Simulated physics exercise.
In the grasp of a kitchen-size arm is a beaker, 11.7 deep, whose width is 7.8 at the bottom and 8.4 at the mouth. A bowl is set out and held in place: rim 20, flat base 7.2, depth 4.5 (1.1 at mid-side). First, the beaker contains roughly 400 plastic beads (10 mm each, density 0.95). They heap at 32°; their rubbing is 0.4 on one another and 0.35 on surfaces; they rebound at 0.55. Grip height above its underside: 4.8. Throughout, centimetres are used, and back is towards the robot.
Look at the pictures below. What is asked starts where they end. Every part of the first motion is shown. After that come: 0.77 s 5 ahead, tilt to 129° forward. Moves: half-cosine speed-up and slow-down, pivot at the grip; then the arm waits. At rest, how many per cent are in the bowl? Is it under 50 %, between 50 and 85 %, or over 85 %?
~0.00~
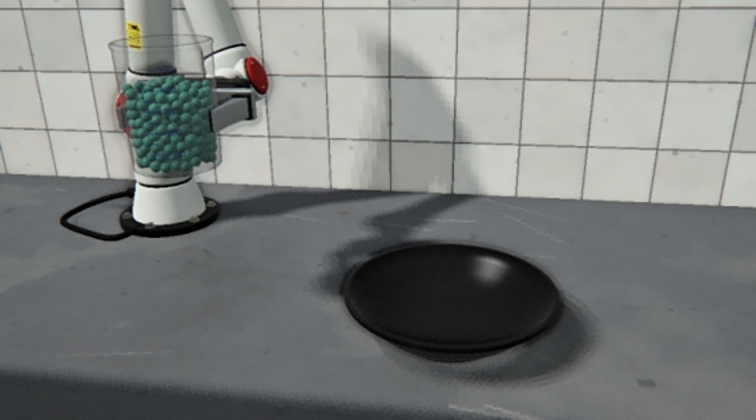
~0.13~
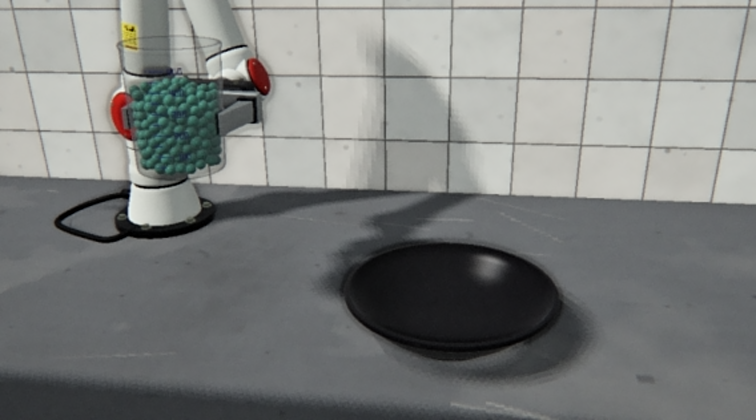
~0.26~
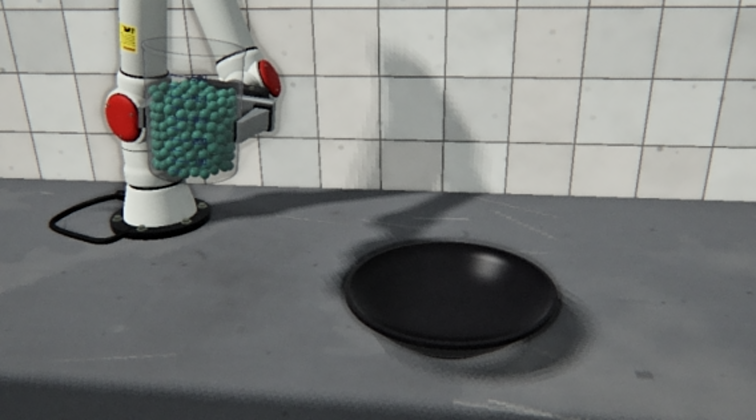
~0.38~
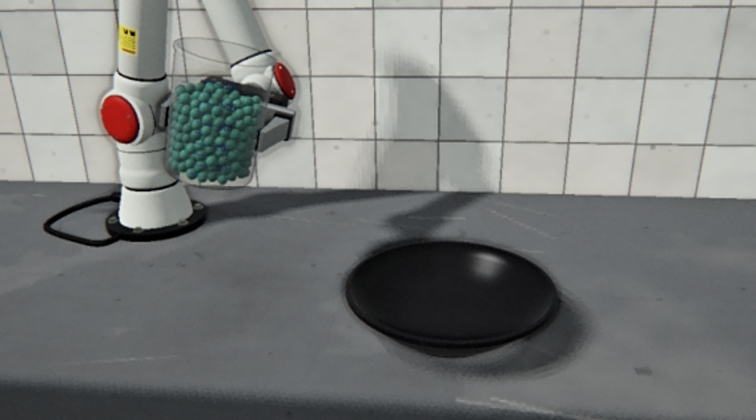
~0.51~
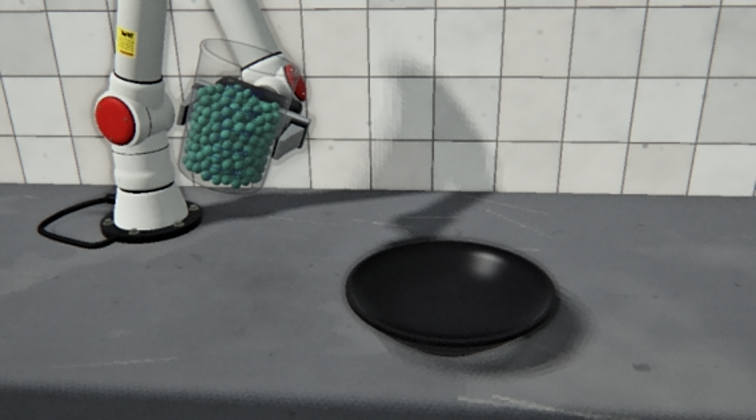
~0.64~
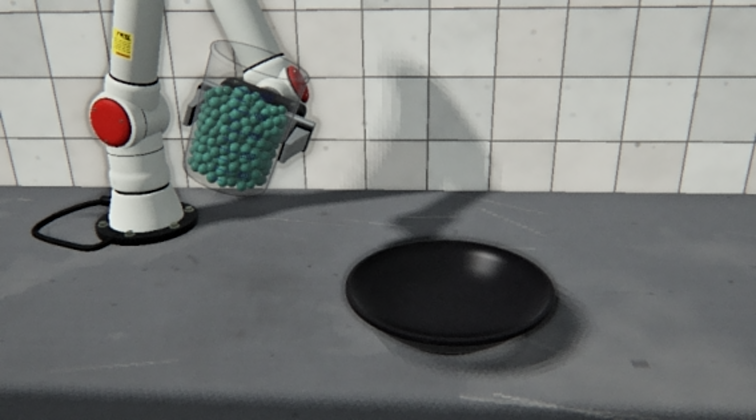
It is over 85 %.
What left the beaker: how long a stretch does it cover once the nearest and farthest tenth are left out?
Roughly 10 cm long.
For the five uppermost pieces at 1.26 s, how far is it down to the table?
Around 24 cm, I reckon.
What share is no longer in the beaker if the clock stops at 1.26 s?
About 10 per cent so far.
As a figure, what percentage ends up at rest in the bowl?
Some 100 in a hundred.
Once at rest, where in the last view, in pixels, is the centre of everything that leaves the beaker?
It lands close to (460, 308).
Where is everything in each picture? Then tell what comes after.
The first picture shows the beaker middle at (171, 106), level; upper third of the load around (170, 99), from x 130 to 210, top at y 80; 398 in the beaker.
The second picture shows the beaker middle at (177, 108), tilted 2° forward; upper third of the load around (174, 101), from x 135 to 215, top at y 80.
The third picture shows the beaker middle at (194, 111), tilted 8° forward; upper third of the load around (193, 105), from x 155 to 235, top at y 85.
The fourth picture shows the beaker middle at (217, 116), tilted 14° forward; upper third of the load around (213, 109), from x 175 to 255, top at y 85.
The fifth picture shows the beaker middle at (236, 119), tilted 20° forward; upper third of the load around (229, 112), from x 185 to 275, top at y 90.
The sixth picture shows the beaker middle at (243, 121), tilted 22° forward; upper third of the load around (236, 114), from x 190 to 285, top at y 90; 398 in the beaker.
After 0.95 s, tilted 59° forward, highest piece 25 above the table; 398 in the beaker.
After 1.26 s, tilted 119° forward, highest piece 24 above the table; 368 in the beaker, 20 in the bowl, 10 in flight or on a rim.
After 1.61 s, tilted 129° forward, highest piece 12 above the table; 391 in the bowl, 6 in the beaker, 1 in flight or on a rim.
After 2.66 s, tilted 129° forward, highest piece 4 above the table; 398 in the bowl.
In the end, 398 in the bowl. That is 100 % in the bowl.
